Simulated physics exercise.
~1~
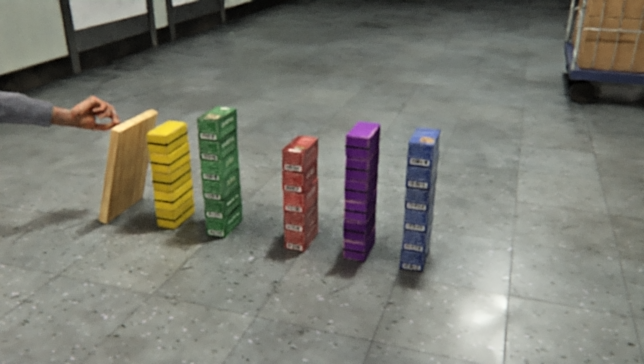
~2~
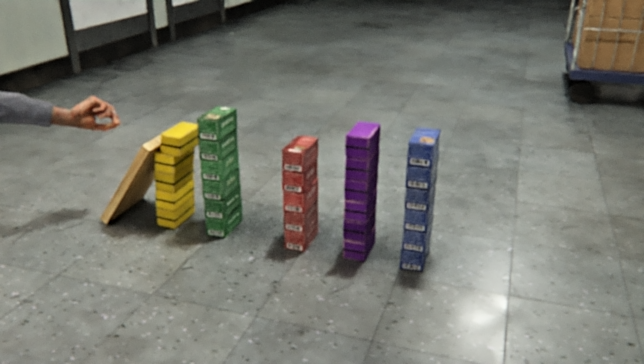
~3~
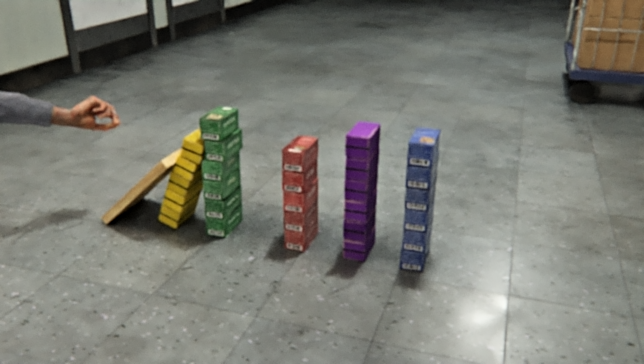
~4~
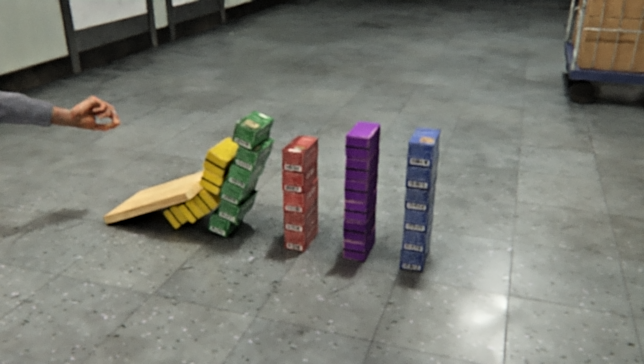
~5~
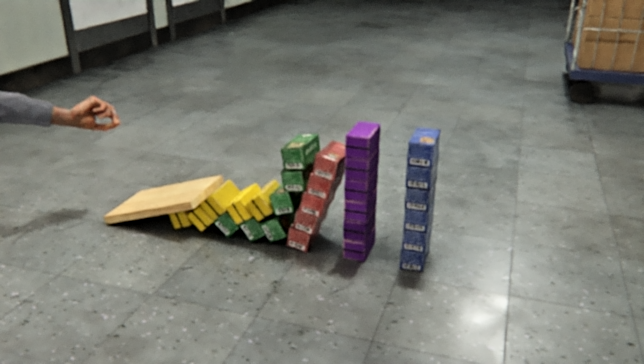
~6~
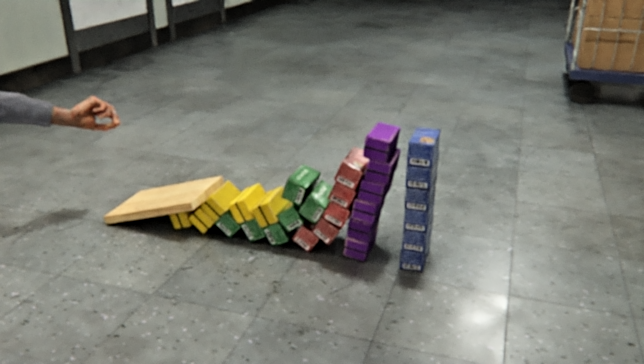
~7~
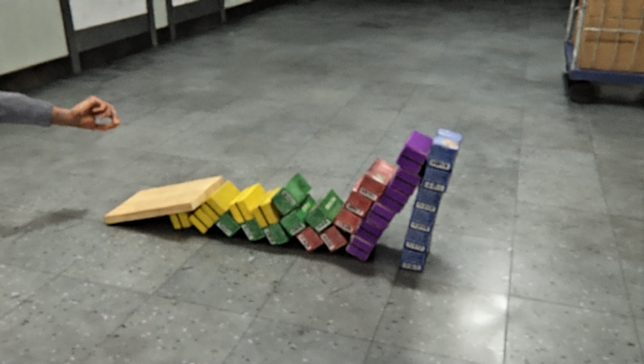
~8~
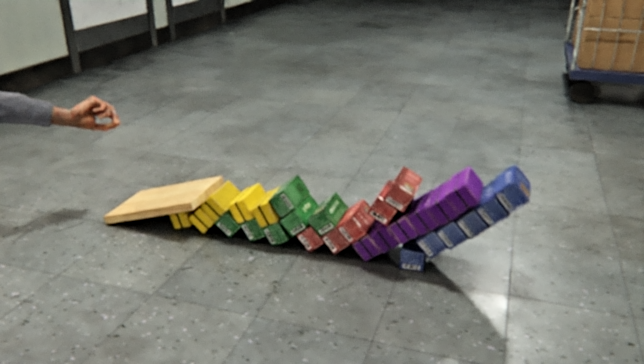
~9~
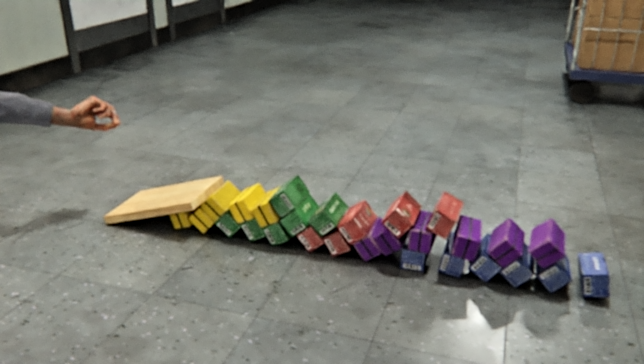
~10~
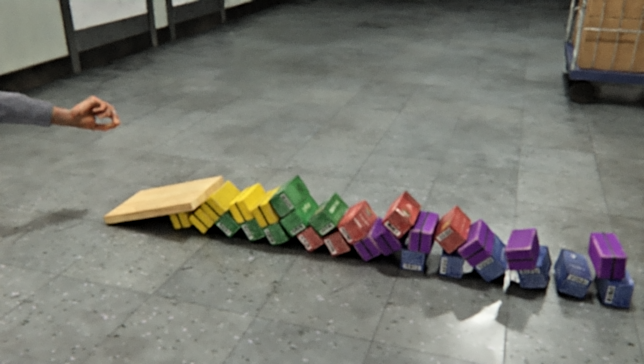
A wooden board standing on end tips rightward from a hand at its top and leans into the yellow pile of small packets. The yellow pile bends over against the green one as the board sinks lower. The green pile buckles and spills into the red, which slants into the purple. Purple then leans on blue, and the two sweep down to the right together, their packets separating as they land. All five piles end as a jumbled row of packets across the grey floor, with the board resting at a low slant on the yellow ones.
